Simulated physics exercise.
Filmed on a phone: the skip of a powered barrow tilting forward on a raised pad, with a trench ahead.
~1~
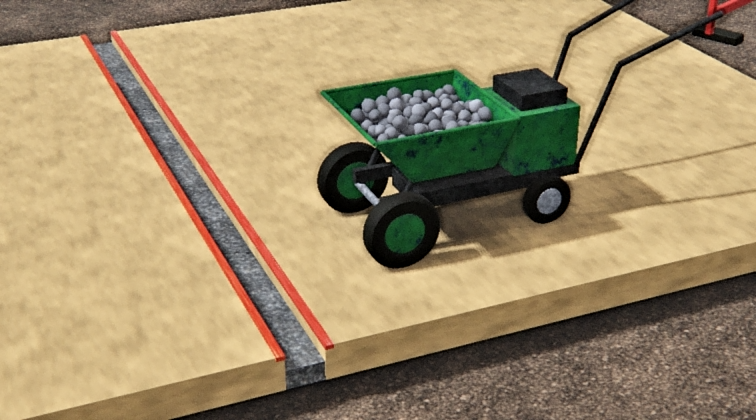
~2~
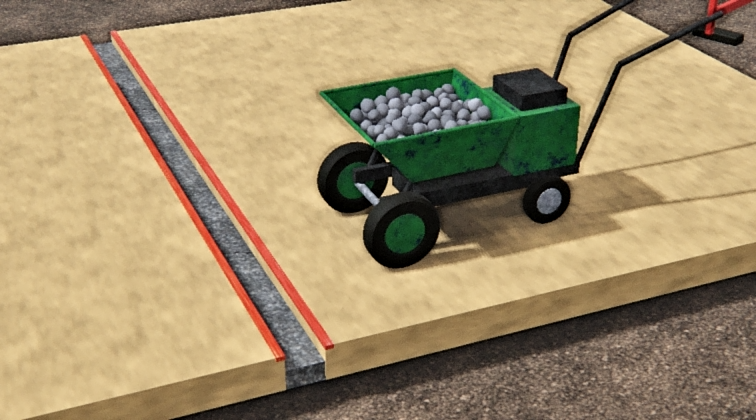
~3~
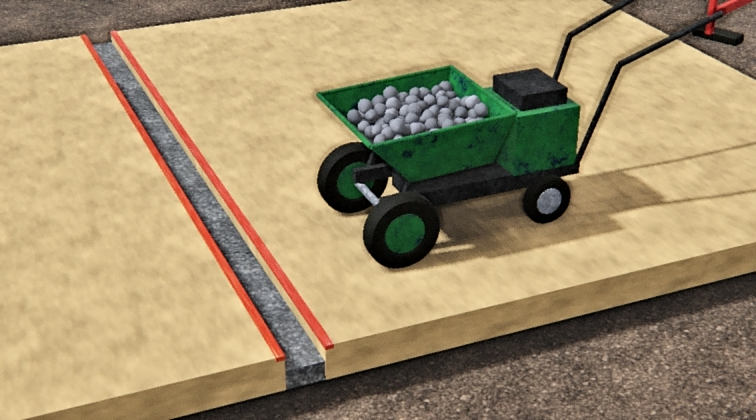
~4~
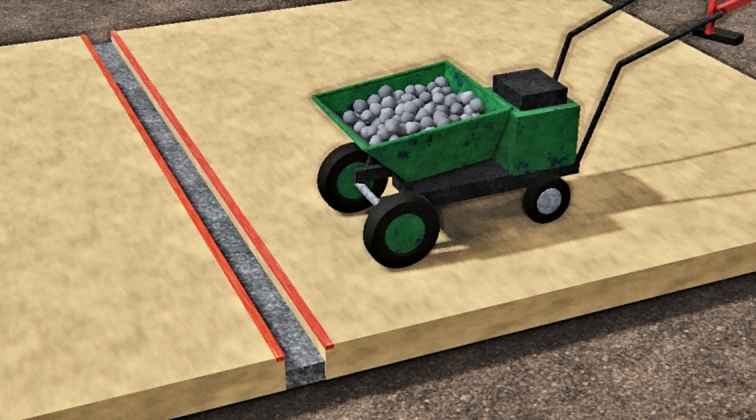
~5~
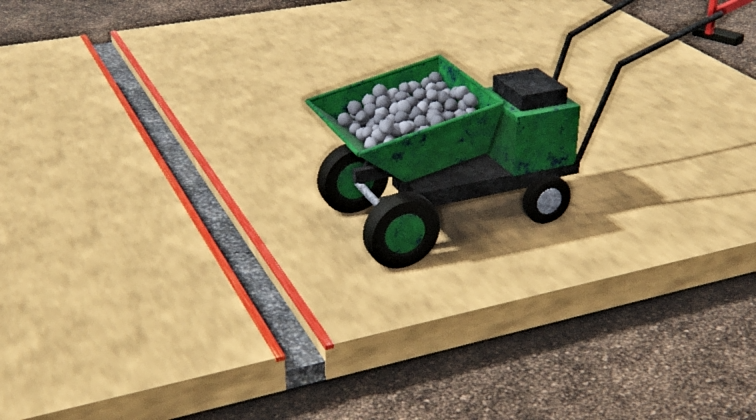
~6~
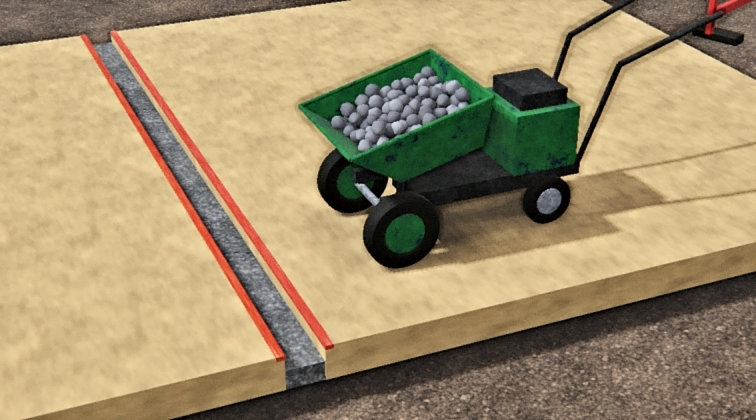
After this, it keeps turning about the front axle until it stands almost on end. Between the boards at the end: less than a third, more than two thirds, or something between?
The trench ends with between a third and two thirds of it.
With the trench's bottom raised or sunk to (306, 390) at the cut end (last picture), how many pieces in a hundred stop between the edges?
Some 70 per cent.
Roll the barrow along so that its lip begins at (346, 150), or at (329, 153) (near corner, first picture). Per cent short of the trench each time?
Near 0 % and 0 %.
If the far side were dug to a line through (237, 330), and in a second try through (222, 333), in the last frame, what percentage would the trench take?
Roughly 70 per cent, and 80 per cent.
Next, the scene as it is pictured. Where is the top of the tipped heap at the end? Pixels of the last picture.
Near (255, 239).
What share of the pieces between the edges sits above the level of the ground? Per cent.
Near 60 %.
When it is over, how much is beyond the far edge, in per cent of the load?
Roughly 25 in a hundred.
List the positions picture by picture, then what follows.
In the first picture, lip of the skip at (376, 145), level; top of the load at (426, 109), round cobbles; first edge of the trench at (308, 313); far edge at (261, 324), the trench under half as wide as the skip, and shallow for its width.
In the second picture, lip of the skip at (374, 145), level; top of the load at (425, 108).
In the third picture, lip of the skip at (371, 147), tipped barely; top of the load at (431, 117).
In the fourth picture, lip of the skip at (366, 150), tipped a little; top of the load at (430, 108).
In the fifth picture, lip of the skip at (359, 154), tipped a little; top of the load at (425, 105).
In the sixth picture, lip of the skip at (351, 160), tipped clearly; top of the load at (424, 92); first edge of the trench at (308, 313); far edge at (261, 324).
Soon after the last picture, skip tipped steeply; all in the skip.
A little later, skip tipped right over; most in the skip; a stray few short of the trench; about a quarter in or heaped over the trench; a stray few beyond it; a stray few falling.
Later still, skip tipped right over; a small part in the skip; a small part short of the trench; about half in or heaped over the trench; about a quarter beyond it.
At rest, skip tipped right over; a small part in the skip; a small part short of the trench; about half in or heaped over the trench; about a quarter beyond it.
